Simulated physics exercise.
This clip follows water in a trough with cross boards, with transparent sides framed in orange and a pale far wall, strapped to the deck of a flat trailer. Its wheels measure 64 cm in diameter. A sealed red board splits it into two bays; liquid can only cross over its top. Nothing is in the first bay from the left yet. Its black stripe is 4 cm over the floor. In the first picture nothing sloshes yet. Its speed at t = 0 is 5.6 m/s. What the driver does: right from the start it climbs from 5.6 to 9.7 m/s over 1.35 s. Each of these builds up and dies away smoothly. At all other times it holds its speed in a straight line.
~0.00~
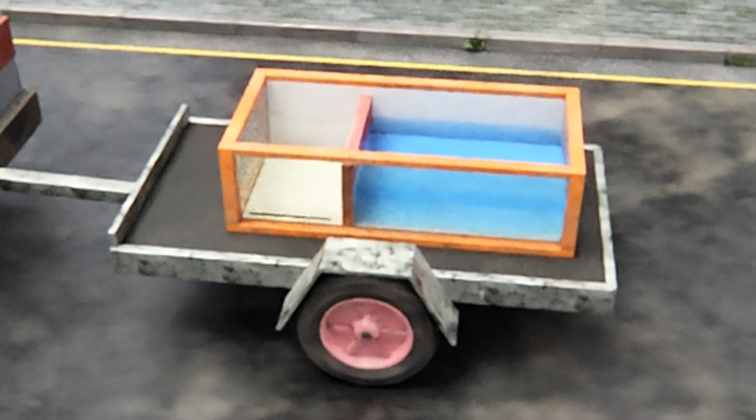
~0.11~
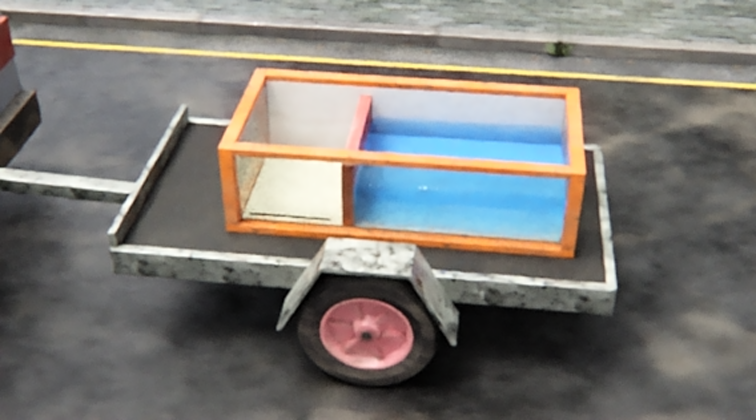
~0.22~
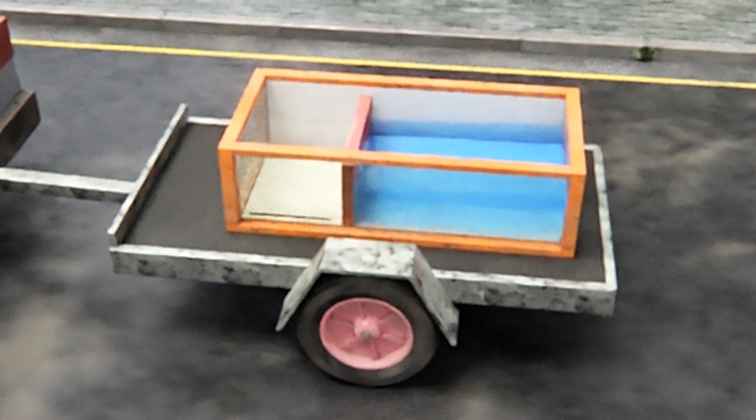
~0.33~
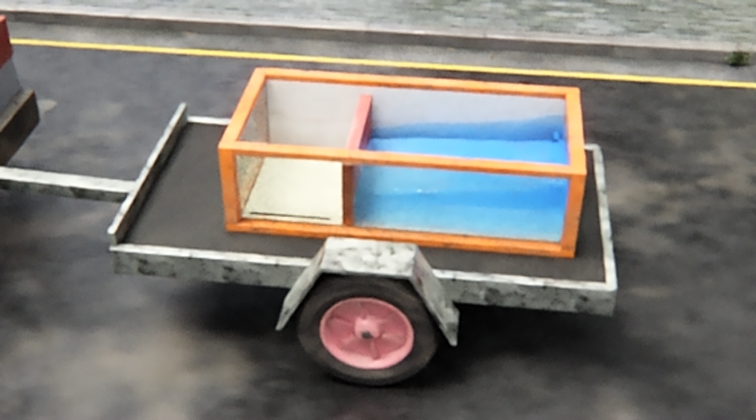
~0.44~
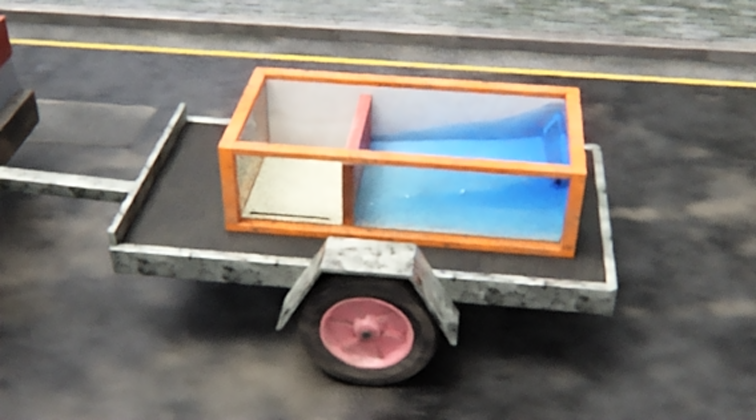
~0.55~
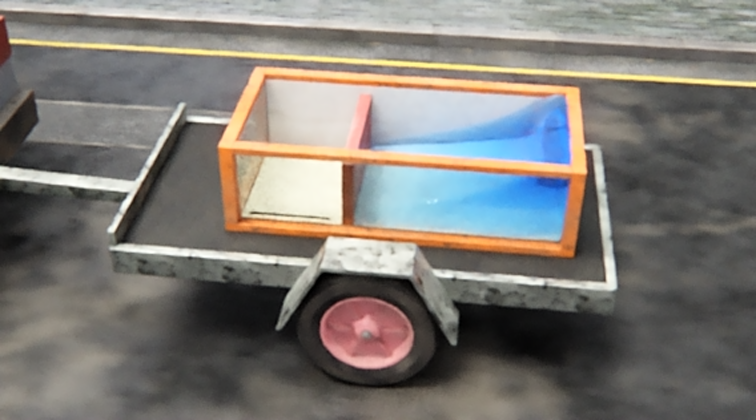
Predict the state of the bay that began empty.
It ends under the black line.
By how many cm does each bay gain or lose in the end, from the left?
In cm: 2 up, 4 down.
By 0.95 s the bays hold 0, 22 cm, left to right; the loss stands at 3 per cent, over the back.
By 1.35 s the bays hold 0, 21 cm, left to right; the loss stands at 11 per cent, over the back.
By 1.85 s the bays hold 2, 20 cm, left to right; the loss stands at 11 per cent, over the back.
By 4.34 s the bays hold 2, 20 cm, left to right; the loss stands at 11 per cent, over the back.
